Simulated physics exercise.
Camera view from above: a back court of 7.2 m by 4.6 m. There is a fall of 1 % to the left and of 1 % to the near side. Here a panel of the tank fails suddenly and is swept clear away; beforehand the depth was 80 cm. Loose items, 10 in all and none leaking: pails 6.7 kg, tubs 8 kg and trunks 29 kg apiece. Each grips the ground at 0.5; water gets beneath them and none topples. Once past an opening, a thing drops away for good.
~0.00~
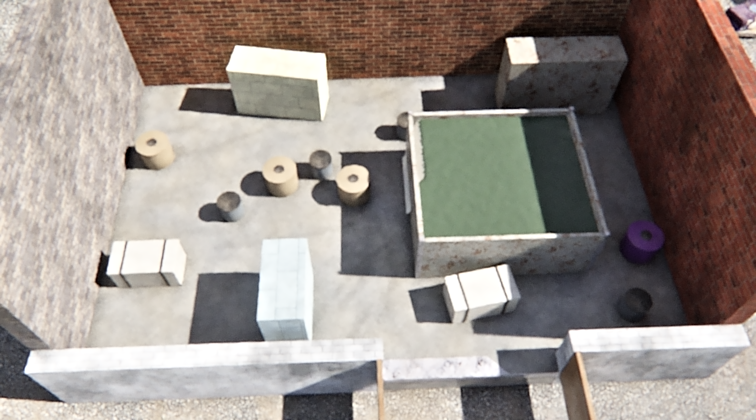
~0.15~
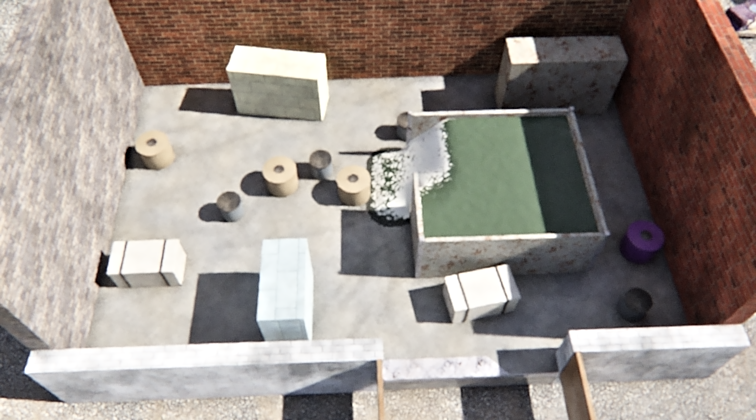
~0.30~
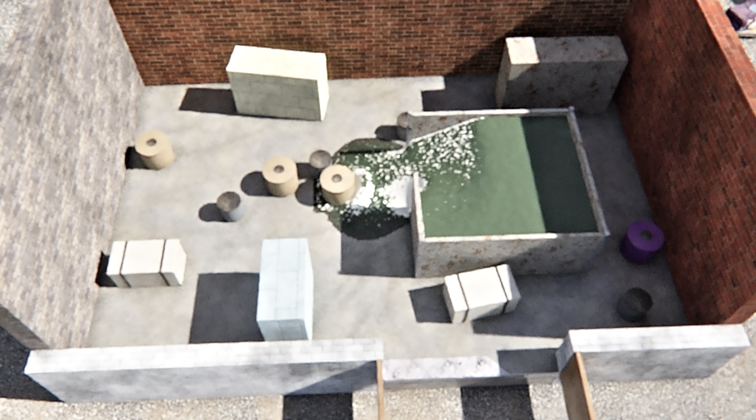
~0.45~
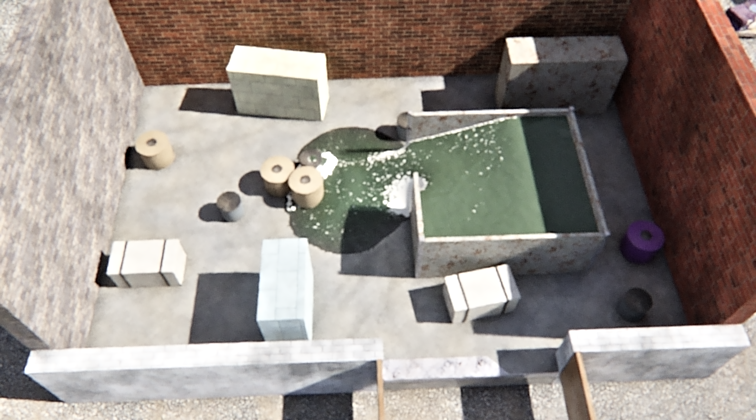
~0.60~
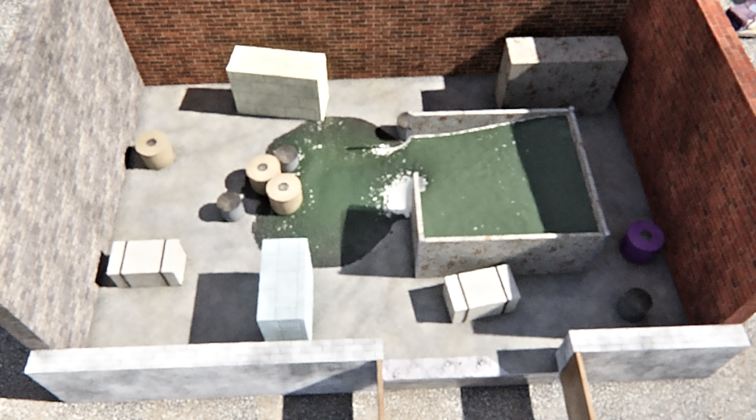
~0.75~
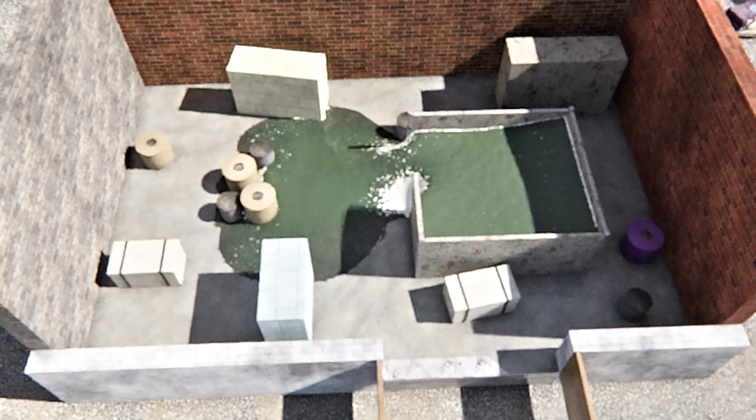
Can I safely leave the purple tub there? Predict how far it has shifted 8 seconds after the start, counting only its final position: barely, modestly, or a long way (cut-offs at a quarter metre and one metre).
Distance: Minimal.
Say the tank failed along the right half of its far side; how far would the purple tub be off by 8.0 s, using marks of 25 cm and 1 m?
What happens next is that the purple tub gets swept a long way.
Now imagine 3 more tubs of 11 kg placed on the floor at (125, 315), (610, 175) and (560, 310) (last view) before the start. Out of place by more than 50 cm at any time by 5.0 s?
So that's beyond the threshold, within the threshold and within the threshold, in that sequence.
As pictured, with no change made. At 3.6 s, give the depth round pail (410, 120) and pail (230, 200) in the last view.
First about 1 cm, second about 19 cm.
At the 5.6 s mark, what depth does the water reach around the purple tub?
I'd say around 0 cm.
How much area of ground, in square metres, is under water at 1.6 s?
Flooded: Near 18 m2.
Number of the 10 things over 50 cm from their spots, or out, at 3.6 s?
By that time the total stands at 6.
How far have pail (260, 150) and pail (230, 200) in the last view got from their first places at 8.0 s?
In that order: 250 cm, 80 cm.
After 1.6 s the purple tub is near (646, 235), 0.0 m from its start, aground; 0 of 10 are out; 5 afloat.
After 3.6 s the purple tub is near (646, 235), 0.0 m from its start, aground; 0 of 10 are out; 6 afloat.
After 5.6 s the purple tub is near (646, 235), 0.0 m from its start, aground; 0 of 10 are out; 6 afloat.
After 8.0 s the purple tub is near (646, 235), 0.0 m from its start, aground; 0 of 10 are out; 6 afloat.
